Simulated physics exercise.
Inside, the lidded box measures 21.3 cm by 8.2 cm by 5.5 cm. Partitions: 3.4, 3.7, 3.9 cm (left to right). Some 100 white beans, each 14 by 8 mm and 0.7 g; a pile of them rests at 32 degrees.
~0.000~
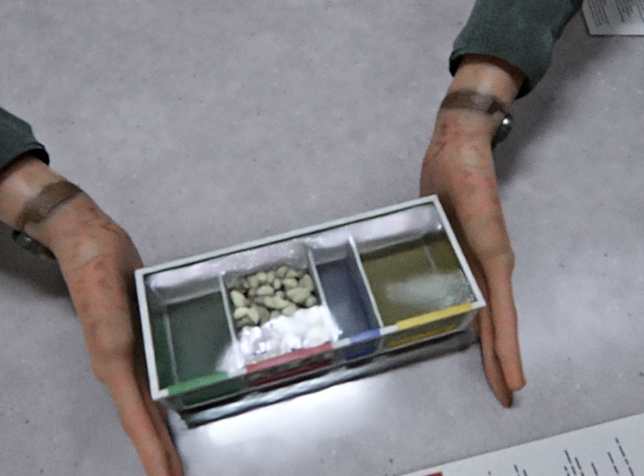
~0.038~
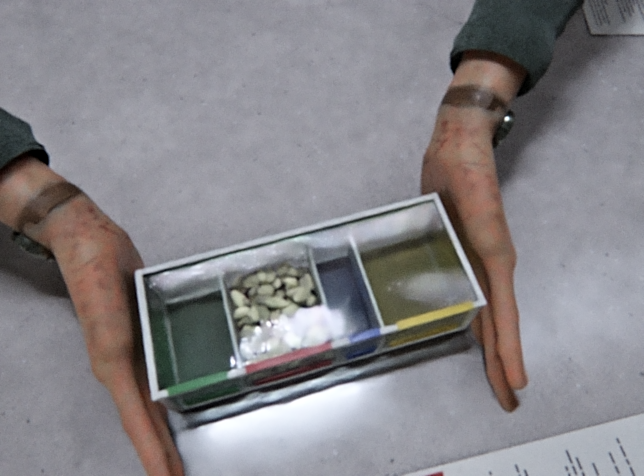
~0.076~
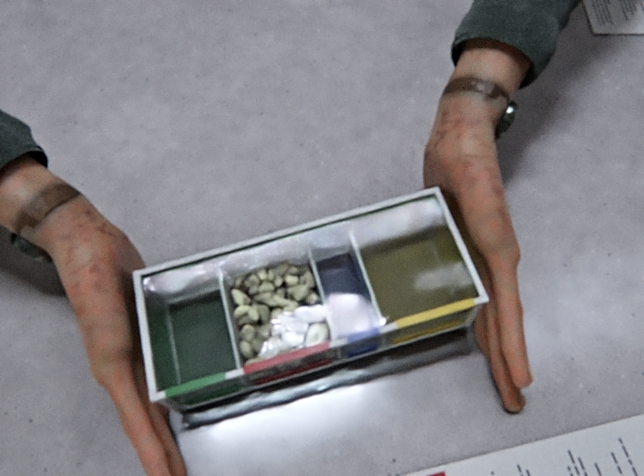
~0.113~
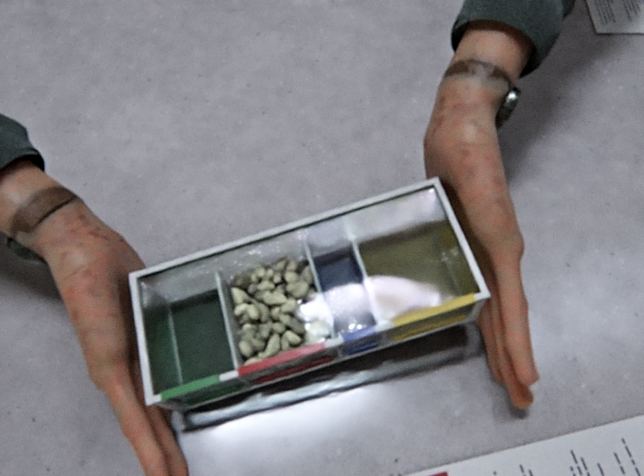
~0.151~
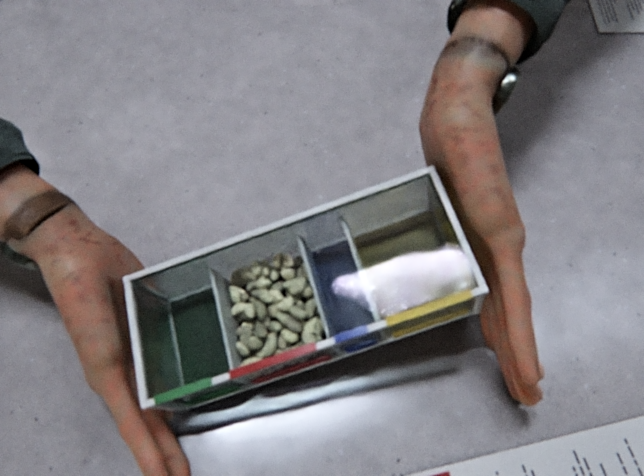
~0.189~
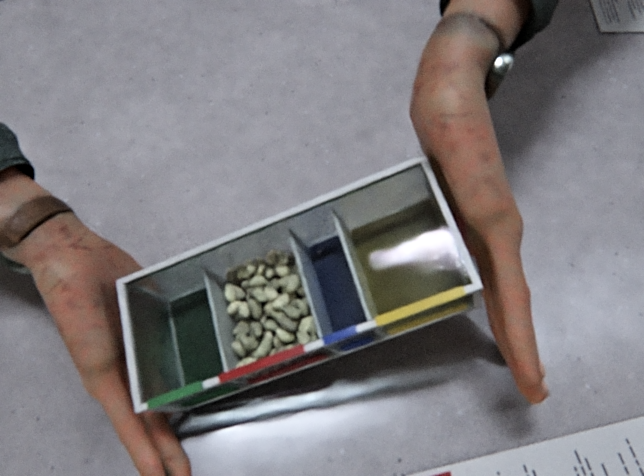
A clear box with four colored sections, held between two hands on a gray table, gradually tilted as its right end rose, while the pale beans stayed heaped in the red section.
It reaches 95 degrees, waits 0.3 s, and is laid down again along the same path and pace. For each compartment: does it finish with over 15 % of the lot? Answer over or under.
Red: Over, blue: Under, green: Over, yellow: Under.
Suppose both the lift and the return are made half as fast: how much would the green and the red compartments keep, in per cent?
Green 60; red 40.
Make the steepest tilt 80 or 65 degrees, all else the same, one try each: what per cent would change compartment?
About 40 and 10 per cent.
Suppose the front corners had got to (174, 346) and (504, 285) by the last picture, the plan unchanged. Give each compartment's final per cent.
Red 75; blue 5; green 0; yellow 20.
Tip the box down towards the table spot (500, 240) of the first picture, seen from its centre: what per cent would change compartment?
Some 45 per cent.
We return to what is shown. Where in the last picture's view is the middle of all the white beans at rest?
At about (220, 351).
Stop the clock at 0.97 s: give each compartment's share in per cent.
Red 45; blue 0; green 55; yellow 0.
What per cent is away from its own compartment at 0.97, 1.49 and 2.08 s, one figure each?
In turn: 55, 70, 70.
After 0.97 s, tilt 95 degrees; red 45 %, green 55 %.
After 1.49 s, tilt 52 degrees; red 30 %, green 70 %.
After 2.08 s, tilt 0 degrees; red 30 %, green 70 %.
By 2.6 s all is still; red 30 %, blue 0 %, green 70 %, yellow 0 %.
